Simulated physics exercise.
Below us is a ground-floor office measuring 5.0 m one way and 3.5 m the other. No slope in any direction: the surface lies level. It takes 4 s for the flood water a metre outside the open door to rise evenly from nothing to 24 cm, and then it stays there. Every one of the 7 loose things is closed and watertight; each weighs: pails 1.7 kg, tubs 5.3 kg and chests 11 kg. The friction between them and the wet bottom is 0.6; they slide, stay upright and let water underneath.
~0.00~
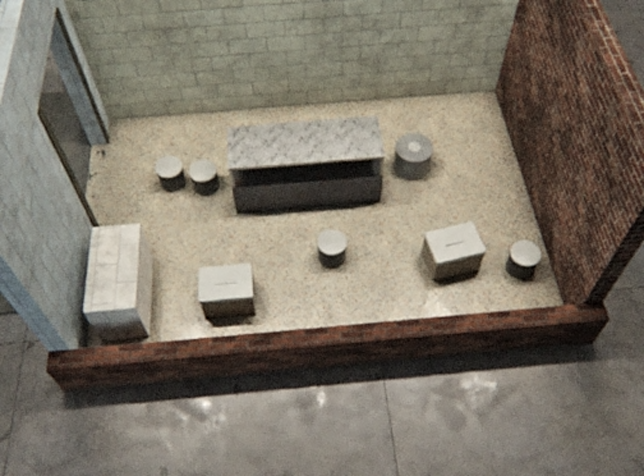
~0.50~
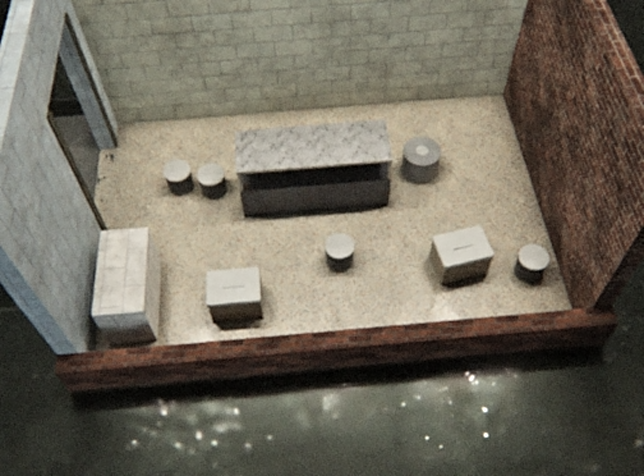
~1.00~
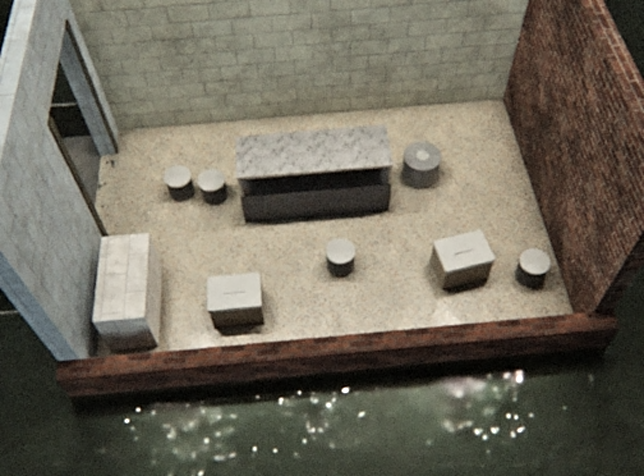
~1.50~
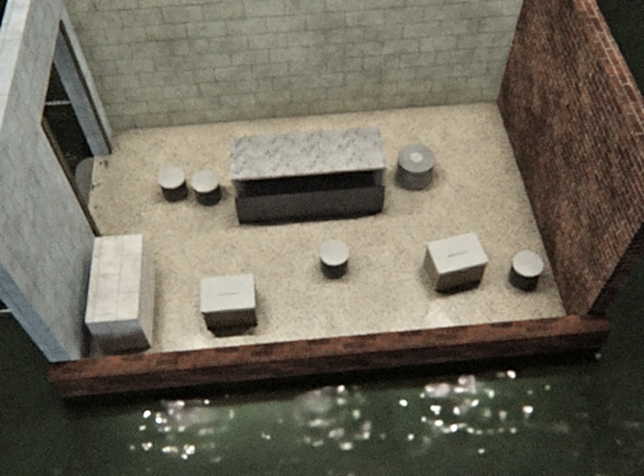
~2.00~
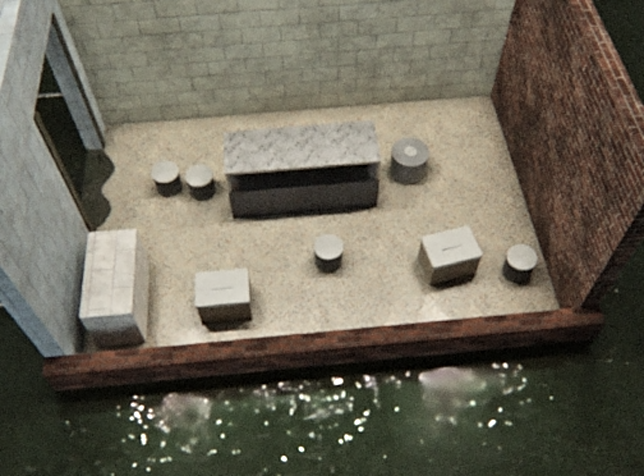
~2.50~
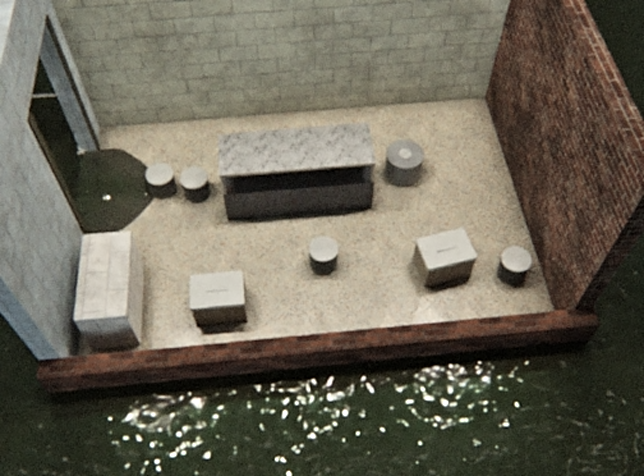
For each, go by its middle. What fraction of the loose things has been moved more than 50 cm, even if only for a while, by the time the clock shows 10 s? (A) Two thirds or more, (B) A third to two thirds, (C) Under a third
A.
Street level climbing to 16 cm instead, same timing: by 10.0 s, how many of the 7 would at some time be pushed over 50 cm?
In that case the number is 3.
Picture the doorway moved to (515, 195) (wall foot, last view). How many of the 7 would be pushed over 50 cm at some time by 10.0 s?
Then it comes to 6.
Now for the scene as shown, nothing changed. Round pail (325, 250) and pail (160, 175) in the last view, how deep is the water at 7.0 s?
About 3 and 15 cm.
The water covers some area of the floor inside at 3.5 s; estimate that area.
3.0 m2.
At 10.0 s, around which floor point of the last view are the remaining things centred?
Mean floor pixel: About (412, 225).
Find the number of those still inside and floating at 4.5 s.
2 at that moment.
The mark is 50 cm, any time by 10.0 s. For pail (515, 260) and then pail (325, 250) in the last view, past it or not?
Well, the first goes shorter, the second farther.
After 3.5 s 0 of 7 are over 50 cm from their spots; 1 afloat.
After 4.5 s 1 of 7 are over 50 cm from their spots; 2 afloat.
After 7.0 s 3 of 7 are over 50 cm from their spots; 3 afloat.
After 10.0 s 5 of 7 are over 50 cm from their spots, and 6 have been at some point; 6 afloat.
